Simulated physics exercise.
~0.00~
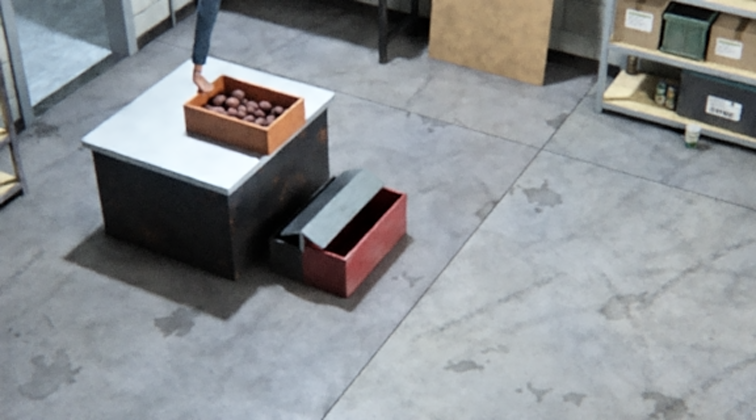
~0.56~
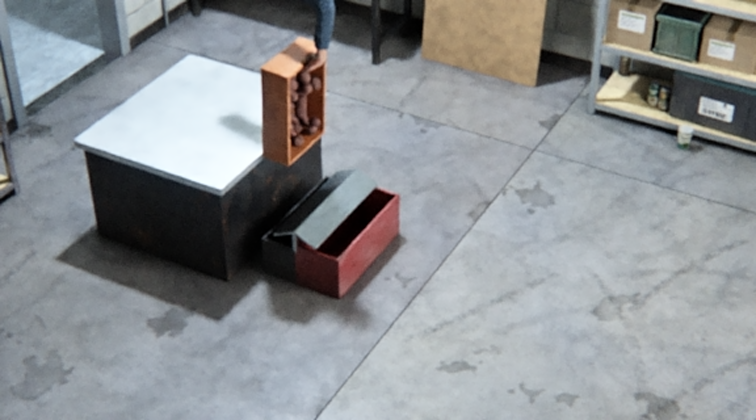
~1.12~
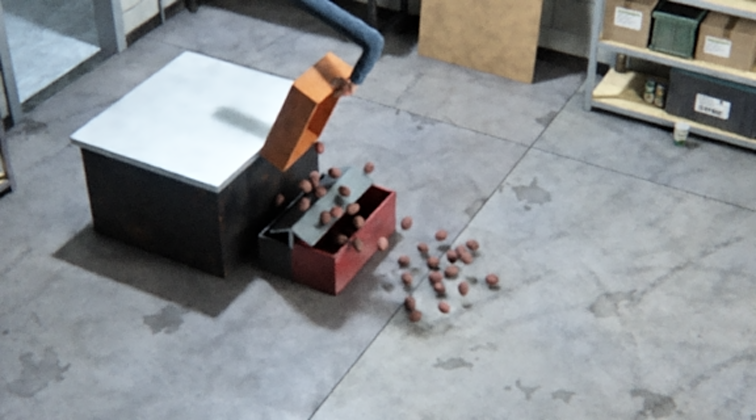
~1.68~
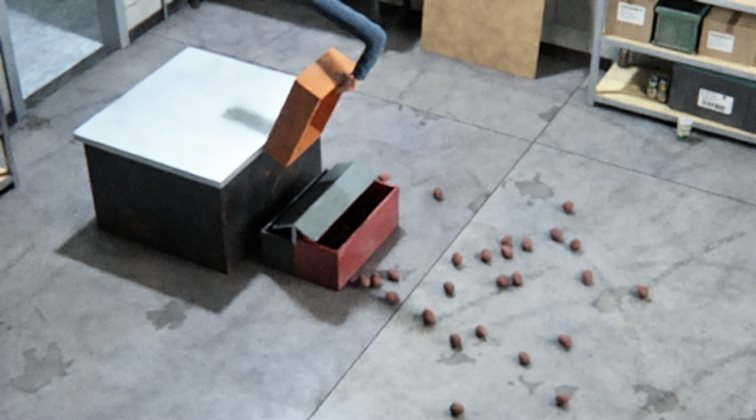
The clip opens on an orange box of red potatoes sitting on a white-topped bench, with a blue-sleeved arm reaching down to its far left corner. Below, to the right, a black bin and a red bin stand side by side under a grey, roof-shaped splitter. The hand swings the box up on end at the bench edge, then tips it further over to the right. The potatoes tumble out over the splitter and red bin, many flying past onto the concrete. The box stays tilted, and most of the load ends up scattered across the floor beyond the red bin.
